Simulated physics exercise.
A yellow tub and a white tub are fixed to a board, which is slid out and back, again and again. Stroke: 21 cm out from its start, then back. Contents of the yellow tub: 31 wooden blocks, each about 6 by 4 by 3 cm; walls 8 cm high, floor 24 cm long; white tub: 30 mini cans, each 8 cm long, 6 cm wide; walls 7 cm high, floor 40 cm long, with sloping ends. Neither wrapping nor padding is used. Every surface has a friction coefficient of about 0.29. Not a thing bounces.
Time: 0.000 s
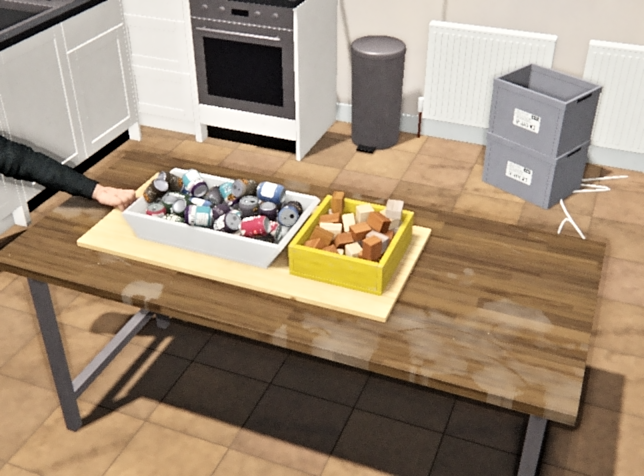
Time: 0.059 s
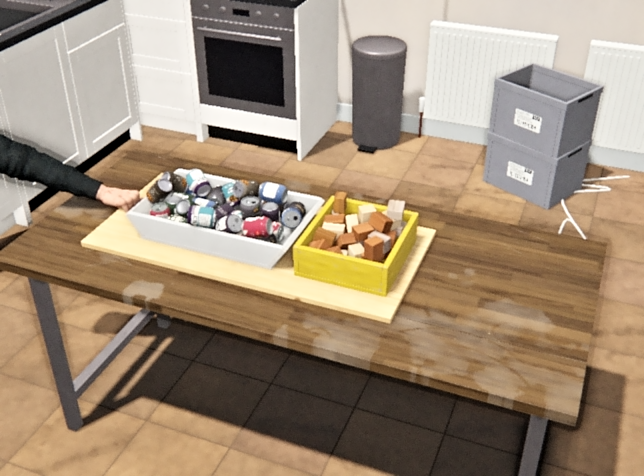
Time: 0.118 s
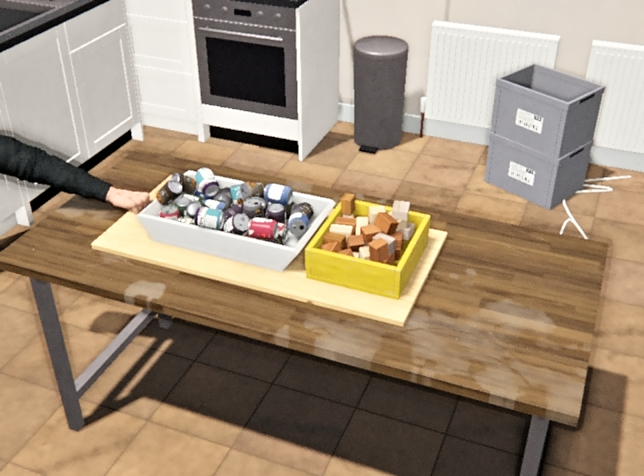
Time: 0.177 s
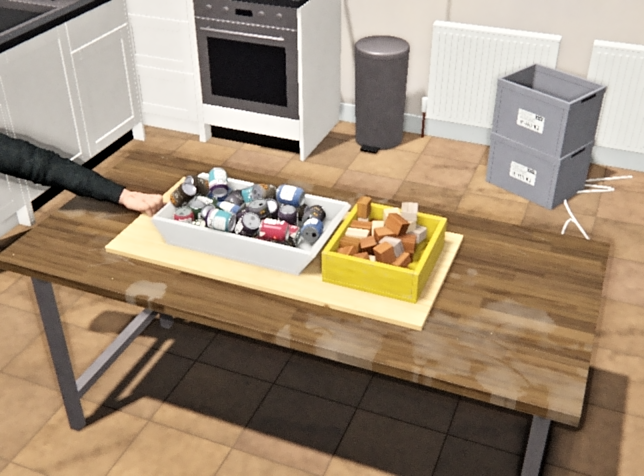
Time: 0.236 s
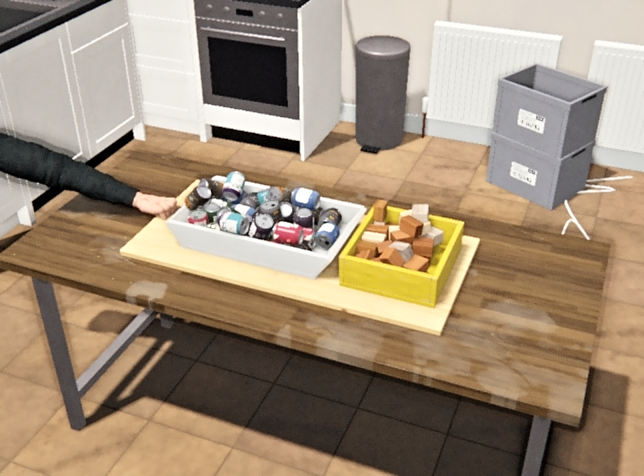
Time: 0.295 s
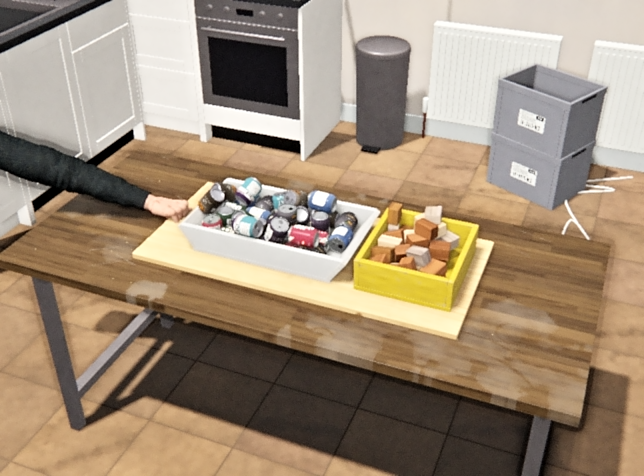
A pale board carrying a white tub of mini cans and a yellow tub of wooden blocks starts near the left of a wooden table, a hand at its left end. The arm extends and the board slides steadily rightward across the tabletop, both tubs riding along with their contents still inside.
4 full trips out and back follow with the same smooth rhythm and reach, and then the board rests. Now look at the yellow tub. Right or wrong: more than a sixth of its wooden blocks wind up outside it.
Wrong.
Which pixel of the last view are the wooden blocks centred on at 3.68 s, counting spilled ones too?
Pixel (358, 244), give or take.
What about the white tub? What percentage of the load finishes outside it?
For the white tub, 20 percent.
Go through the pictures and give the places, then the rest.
In the first frame (each is followed by its nearest rim corner in this view), yellow tub, (378, 265); white tub, (278, 247); shifted 0 cm; none out.
In the second frame, yellow tub, (383, 266); white tub, (283, 247); shifted 1 cm.
In the third frame, yellow tub, (396, 268); white tub, (294, 250); shifted 4 cm.
In the fourth frame, yellow tub, (414, 272); white tub, (311, 253); shifted 9 cm.
In the fifth frame, yellow tub, (433, 276); white tub, (328, 257); shifted 14 cm.
In the sixth frame, yellow tub, (449, 280); white tub, (343, 261); shifted 18 cm; none out.
After 0.84 s, yellow tub 30 in, 1 out and white tub 30 in, 0 out.
After 1.51 s, yellow tub 30 in, 1 out and white tub 26 in, 4 out.
After 2.46 s, yellow tub 30 in, 1 out and white tub 24 in, 6 out.
When it is over (at 3.68 s), yellow tub 30 in, 1 out and white tub 24 in, 6 out. Asked share, 1 of 31, 3 per cent.
